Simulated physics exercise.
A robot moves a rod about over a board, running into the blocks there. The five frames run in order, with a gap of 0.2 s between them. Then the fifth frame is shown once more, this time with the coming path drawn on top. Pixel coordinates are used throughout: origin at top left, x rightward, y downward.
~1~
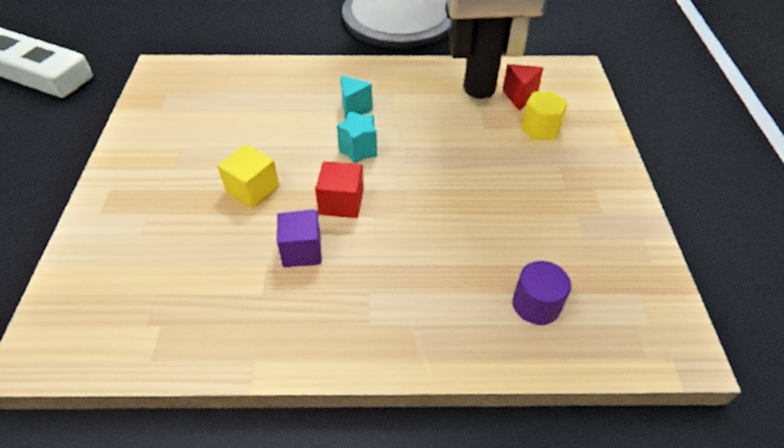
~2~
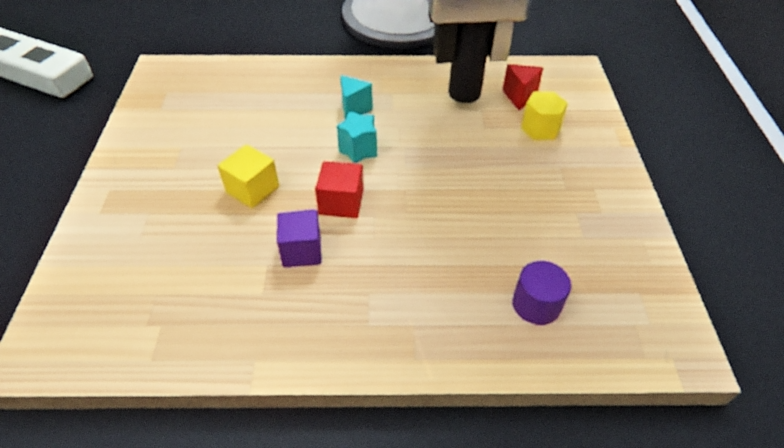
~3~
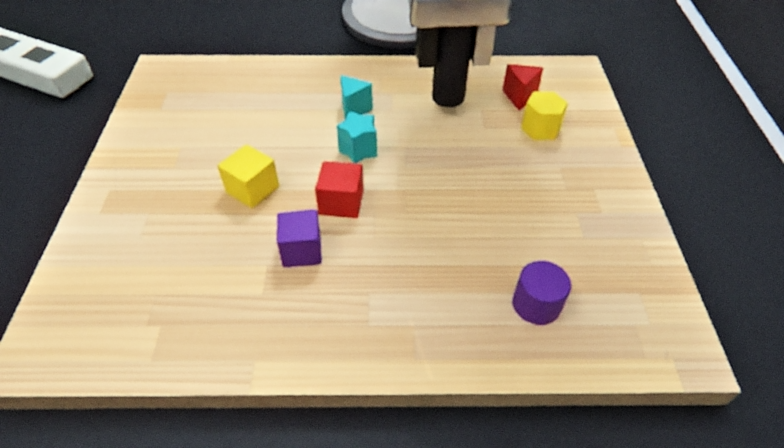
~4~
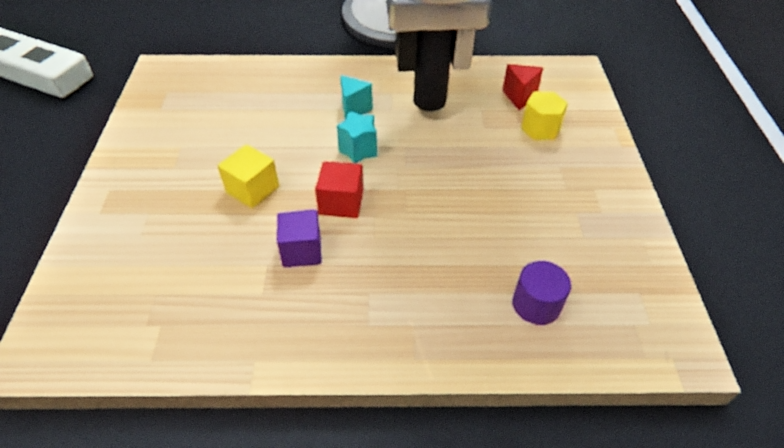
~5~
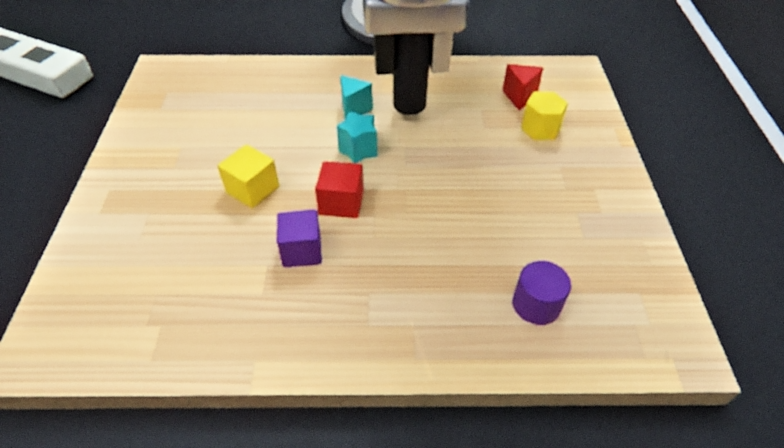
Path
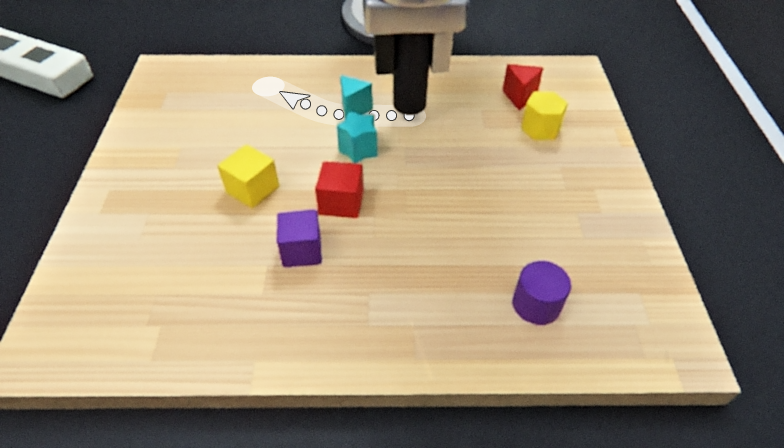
At first, a robot's dark rod stands near the far edge of a wooden board, beside a red triangular block and a yellow one. The rod then slides steadily left and slightly nearer, ending close to the turquoise triangular piece and star, while all the blocks stay still.
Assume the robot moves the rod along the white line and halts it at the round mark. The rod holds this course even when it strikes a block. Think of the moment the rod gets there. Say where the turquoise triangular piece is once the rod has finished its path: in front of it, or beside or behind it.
Once the path is finished, the turquoise triangular piece still sits ahead of the rod.
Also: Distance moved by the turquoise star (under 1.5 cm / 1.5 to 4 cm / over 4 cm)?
Its final spot will lie within 1.5 cm of the current one.
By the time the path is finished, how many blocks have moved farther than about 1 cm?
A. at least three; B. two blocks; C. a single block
My pick is C.
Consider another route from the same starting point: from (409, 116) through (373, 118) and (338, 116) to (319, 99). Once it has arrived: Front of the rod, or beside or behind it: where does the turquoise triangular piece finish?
It stays on the rod's front.
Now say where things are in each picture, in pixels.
In the first frame, lower end of the rod (479, 89), tops of blocks, turquoise triangular piece (353, 84), turquoise star (358, 123).
In the second frame, rod (465, 93), blocks as before.
In the third frame, rod (448, 98), blocks as before.
In the fourth frame, rod (430, 101), blocks as before.
In the fifth frame, rod (410, 105), turquoise triangular piece (353, 84), turquoise star (358, 123).
The drawn path runs from (409, 116) through (356, 115) and (307, 105) to (268, 86).
On the path given first. One third of the way, rod (355, 104); turquoise triangular piece (329, 80), turned 15° anticlockwise.
Two thirds of the way, rod (306, 94); turquoise triangular piece (284, 67).
At the end, rod (266, 75); turquoise triangular piece (245, 50); turquoise star not moved.
